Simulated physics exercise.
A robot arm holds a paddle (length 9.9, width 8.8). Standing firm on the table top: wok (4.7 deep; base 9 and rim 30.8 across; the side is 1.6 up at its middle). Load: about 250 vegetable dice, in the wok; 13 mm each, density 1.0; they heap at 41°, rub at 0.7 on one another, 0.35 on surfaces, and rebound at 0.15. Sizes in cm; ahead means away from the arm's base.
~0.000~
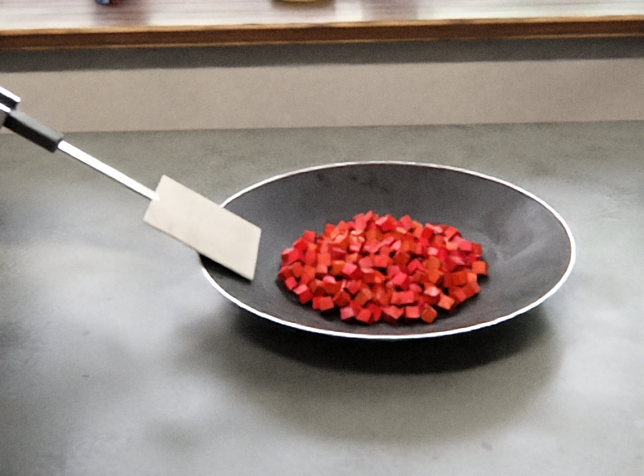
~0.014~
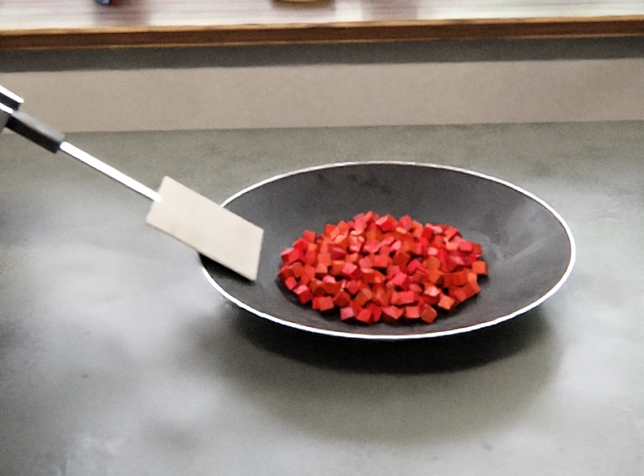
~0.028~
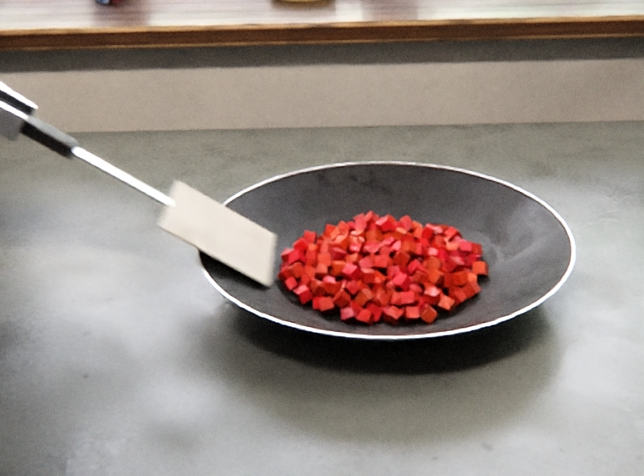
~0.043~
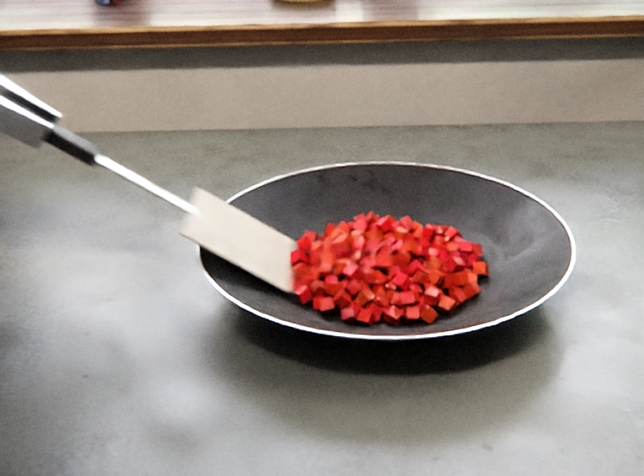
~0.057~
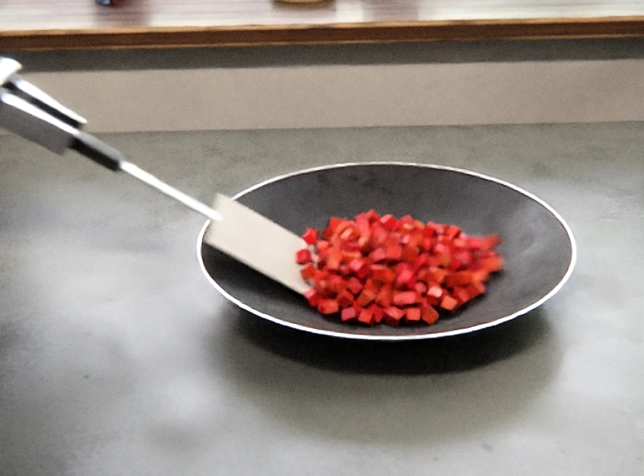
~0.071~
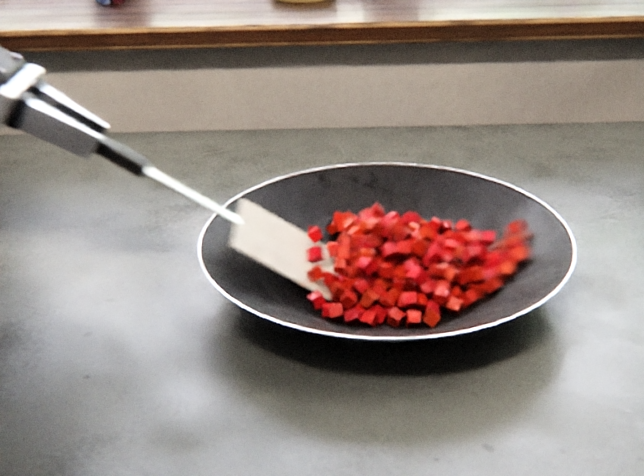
The clip opens on a dark wok holding a heap of red vegetable dice on a grey table top, with a flat paddle at its left side. The robot arm moves the paddle rightward and down into the heap, and the dice shift and spread toward the right side of the wok.
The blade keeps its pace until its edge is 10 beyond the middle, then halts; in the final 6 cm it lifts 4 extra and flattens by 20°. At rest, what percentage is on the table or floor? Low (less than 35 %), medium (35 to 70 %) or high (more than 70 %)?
On the table or floor the share is medium, 35 to 70 %.
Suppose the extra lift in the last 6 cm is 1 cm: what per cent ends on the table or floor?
About 55 per cent.
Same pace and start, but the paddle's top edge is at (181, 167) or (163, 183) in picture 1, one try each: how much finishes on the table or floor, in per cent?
Some 50 and 55 per cent.
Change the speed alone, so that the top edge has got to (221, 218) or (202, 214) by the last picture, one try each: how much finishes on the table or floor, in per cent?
Some 50 and 35 per cent.
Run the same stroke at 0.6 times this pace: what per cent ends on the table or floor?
About 35 per cent.
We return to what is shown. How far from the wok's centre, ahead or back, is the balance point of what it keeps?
About 4.5 cm ahead.
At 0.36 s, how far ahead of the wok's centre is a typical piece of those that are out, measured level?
Some 26 cm.
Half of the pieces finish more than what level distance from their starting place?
Some 14 cm.
After 0.11 s, sloping 34°, highest piece 8 above the table; 243 in the wok, 5 on the blade or in flight.
After 0.14 s, sloping 30°, highest piece 10 above the table; 232 in the wok, 16 on the blade or in flight.
After 0.36 s, sloping 14°, highest piece 12 above the table; 132 in the wok, 84 on the table or floor, 32 on the blade or in flight.
After 1.41 s, sloping 14°, highest piece 4 above the table; 132 in the wok, 116 on the table or floor.
In the end, 132 in the wok, 116 on the table or floor. That is 47 % on the table or floor.
